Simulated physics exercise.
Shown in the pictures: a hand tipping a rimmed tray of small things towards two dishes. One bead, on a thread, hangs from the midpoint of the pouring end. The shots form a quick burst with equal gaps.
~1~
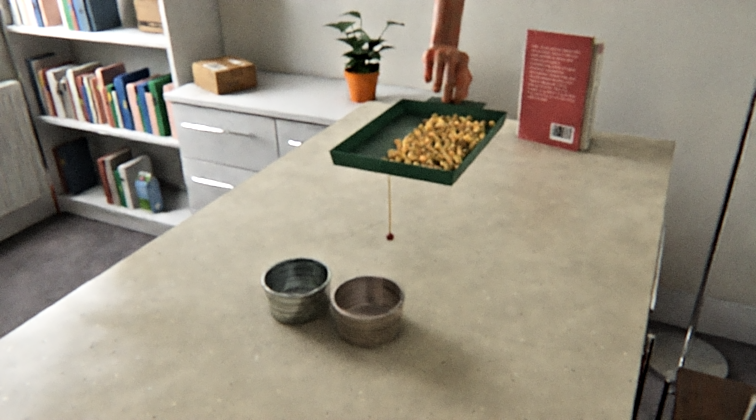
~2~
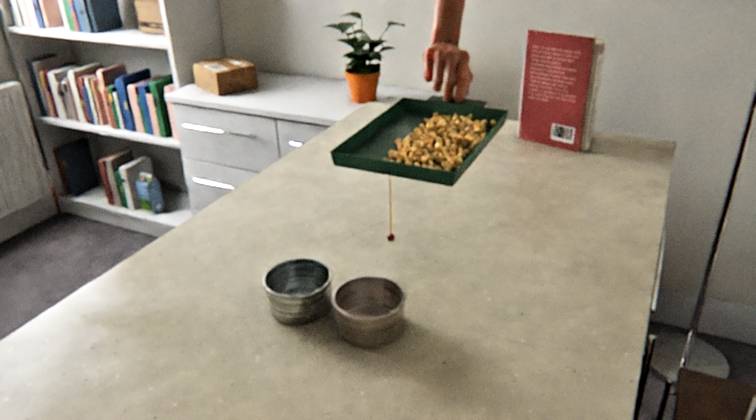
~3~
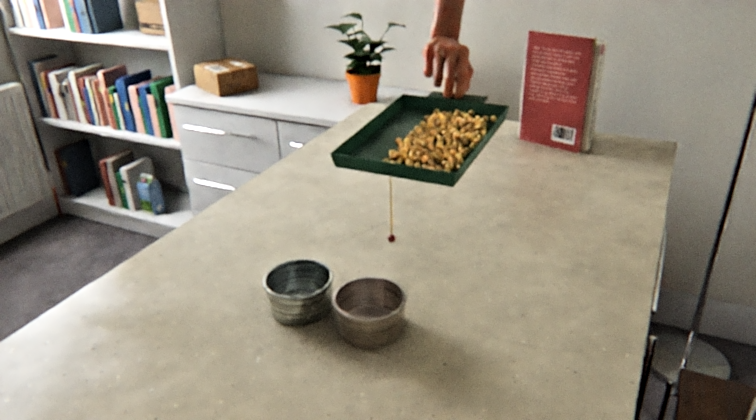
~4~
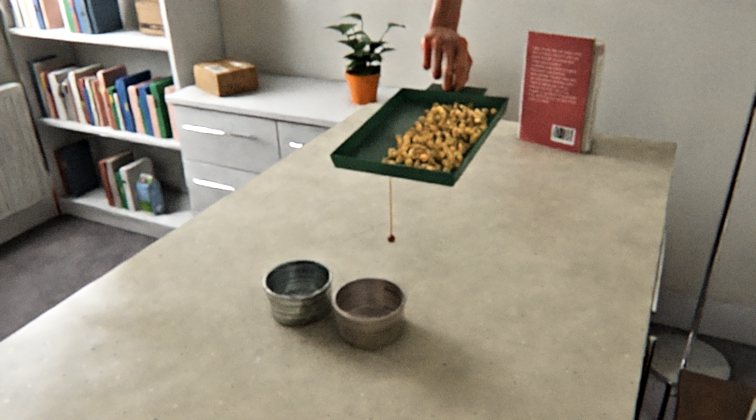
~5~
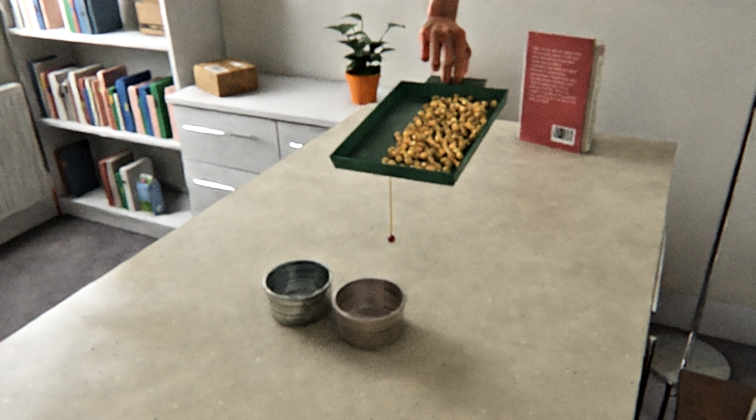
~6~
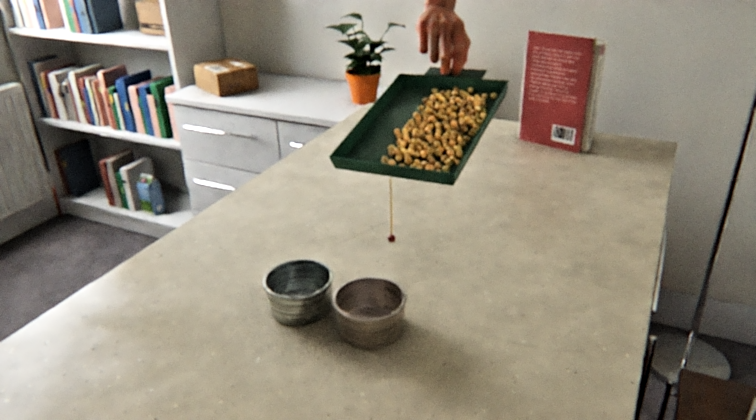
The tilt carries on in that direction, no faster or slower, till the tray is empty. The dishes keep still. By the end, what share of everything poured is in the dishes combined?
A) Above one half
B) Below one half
Below one half.
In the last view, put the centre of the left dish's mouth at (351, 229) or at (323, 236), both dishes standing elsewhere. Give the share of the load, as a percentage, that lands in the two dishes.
Close to 0 in a hundred, then close to 20 in a hundred.
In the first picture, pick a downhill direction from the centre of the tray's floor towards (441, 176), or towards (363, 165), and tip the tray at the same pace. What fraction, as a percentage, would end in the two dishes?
About 0 % and 0 %.
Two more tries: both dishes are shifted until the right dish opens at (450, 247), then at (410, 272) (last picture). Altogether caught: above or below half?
Shy of half, then past half.
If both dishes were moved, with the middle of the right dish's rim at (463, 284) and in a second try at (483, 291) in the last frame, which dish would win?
Well, first the one further left, then the one further left.
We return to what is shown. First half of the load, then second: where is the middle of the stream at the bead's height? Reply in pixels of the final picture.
Around (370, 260) at first; around (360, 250) after that.
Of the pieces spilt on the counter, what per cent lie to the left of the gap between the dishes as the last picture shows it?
I make it about 30 percent or so.
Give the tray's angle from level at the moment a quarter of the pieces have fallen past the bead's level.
The tilt then is about 105°.
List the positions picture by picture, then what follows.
The first picture shows corners of the pouring end (333, 150) and (452, 170), level; middle of the load (439, 144), dried chickpeas; left dish (279, 306); right dish (352, 328); bead on its thread (390, 237).
The second picture shows corners of the pouring end (334, 151) and (453, 171), level; middle of the load (440, 143).
The third picture shows corners of the pouring end (334, 152) and (453, 172), tipped barely, lowest at the left corner; middle of the load (440, 141).
The fourth picture shows corners of the pouring end (333, 153) and (453, 172), tipped a little, lowest at the left corner; middle of the load (440, 138).
The fifth picture shows corners of the pouring end (333, 154) and (452, 172), tipped a little, lowest at the left corner; middle of the load (439, 134).
The sixth picture shows corners of the pouring end (333, 155) and (452, 171), tipped a little, lowest at the left corner; middle of the load (439, 130); left dish (281, 308); right dish (354, 330).
Just after the last frame, tray tipped steeply; every one on the tray.
A moment on, tray tipped right over; almost all on the tray; just a few outside both.
Further on, tray tipped past a quarter turn; about a tenth in the right dish; the larger part outside both.
When it is over, tray tipped past a quarter turn; about a tenth in the right dish; not one in the left dish; the larger part outside both.
